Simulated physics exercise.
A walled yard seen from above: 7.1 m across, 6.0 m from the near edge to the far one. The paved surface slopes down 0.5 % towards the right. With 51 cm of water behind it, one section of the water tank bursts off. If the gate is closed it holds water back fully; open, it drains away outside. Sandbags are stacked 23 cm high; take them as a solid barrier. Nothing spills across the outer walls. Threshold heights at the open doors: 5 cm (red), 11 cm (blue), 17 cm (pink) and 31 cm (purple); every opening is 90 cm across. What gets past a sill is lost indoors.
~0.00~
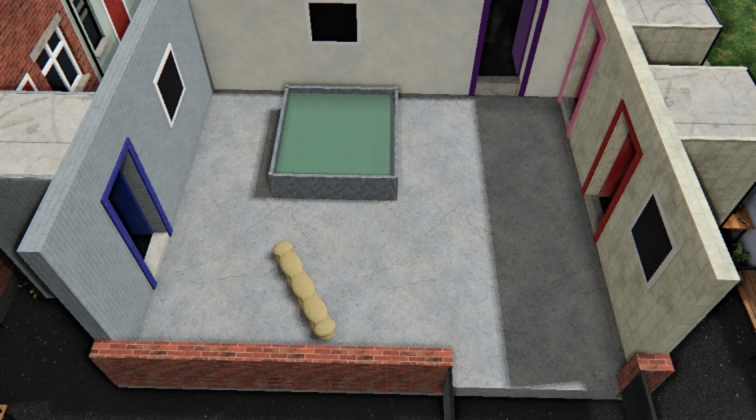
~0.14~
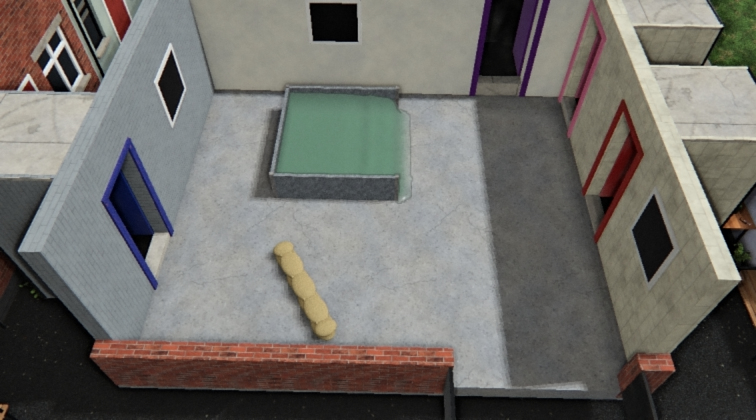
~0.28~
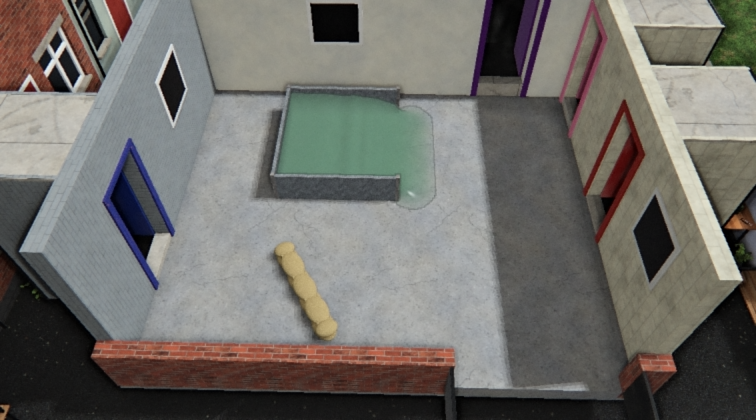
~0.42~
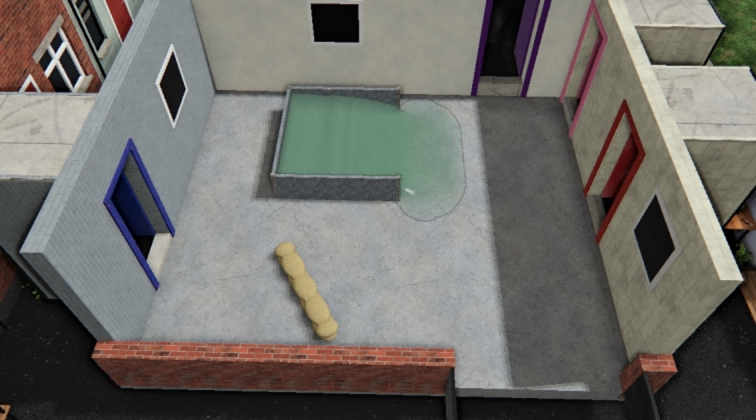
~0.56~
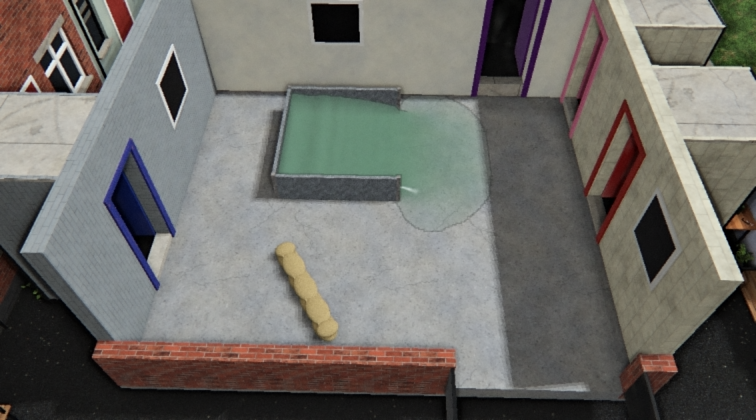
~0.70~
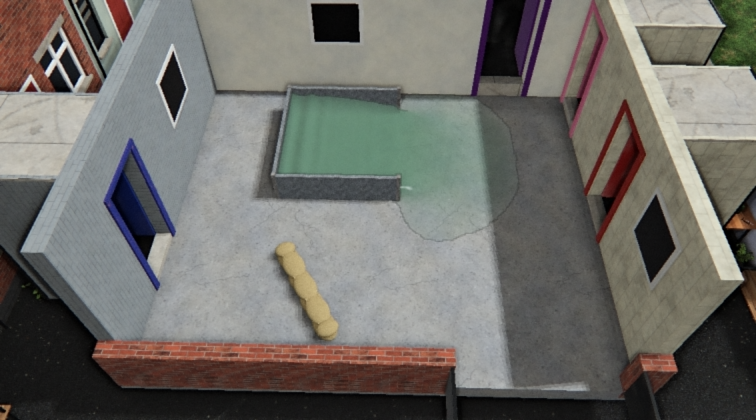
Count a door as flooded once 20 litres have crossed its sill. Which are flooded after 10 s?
Within that time: At the red door it passes the limit; at the blue door it stays under the limit; at the pink door it passes the limit; at the purple door it does not reach the limit.
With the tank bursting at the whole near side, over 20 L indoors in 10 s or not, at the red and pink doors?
Then: Red below, pink below.
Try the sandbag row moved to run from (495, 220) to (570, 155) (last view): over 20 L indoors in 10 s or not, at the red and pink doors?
Then: Red below, pink above.
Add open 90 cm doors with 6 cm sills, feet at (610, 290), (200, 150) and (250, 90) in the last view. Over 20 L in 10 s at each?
In turn: Past it, under, below.
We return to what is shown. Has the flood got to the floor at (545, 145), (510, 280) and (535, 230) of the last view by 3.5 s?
In that order: Under water, under water, under water.
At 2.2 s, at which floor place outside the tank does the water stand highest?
Around (550, 102).
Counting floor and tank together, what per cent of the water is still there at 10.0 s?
Roughly 56 in a hundred.
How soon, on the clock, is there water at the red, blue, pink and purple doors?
Arrival: Red 1.3 s, blue not within the 10 s, pink 1.2 s, purple 0.9 s.
After 1.4 s water covers 30 % of the floor and is deepest (26 cm) near (574, 161); red door 2 cm at the sill, 0 L in, blue door not reached, pink door 9 cm at the sill, 0 L in, purple door 9 cm at the sill, 0 L in.
After 2.2 s water covers 35 % of the floor and is deepest (36 cm) near (550, 102); red door 18 cm at the sill, 35 L in, blue door not reached, pink door 31 cm at the sill, 15 L in, purple door 13 cm at the sill, 0 L in.
After 3.5 s water covers 40 % of the floor and is deepest (26 cm) near (564, 121); red door 16 cm at the sill, 125 L in, blue door not reached, pink door 25 cm at the sill, 97 L in, purple door 20 cm at the sill, 0 L in.
After 6.0 s water covers 50 % of the floor and is deepest (14 cm) near (629, 375); red door 9 cm at the sill, 190 L in, blue door not reached, pink door 10 cm at the sill, 115 L in, purple door 9 cm at the sill, 0 L in.
After 10.0 s water covers 70 % of the floor and is deepest (6 cm) near (626, 363); red door 5 cm at the sill, 202 L in, blue door not reached, pink door 5 cm at the sill, 116 L in, purple door 5 cm at the sill, 0 L in.
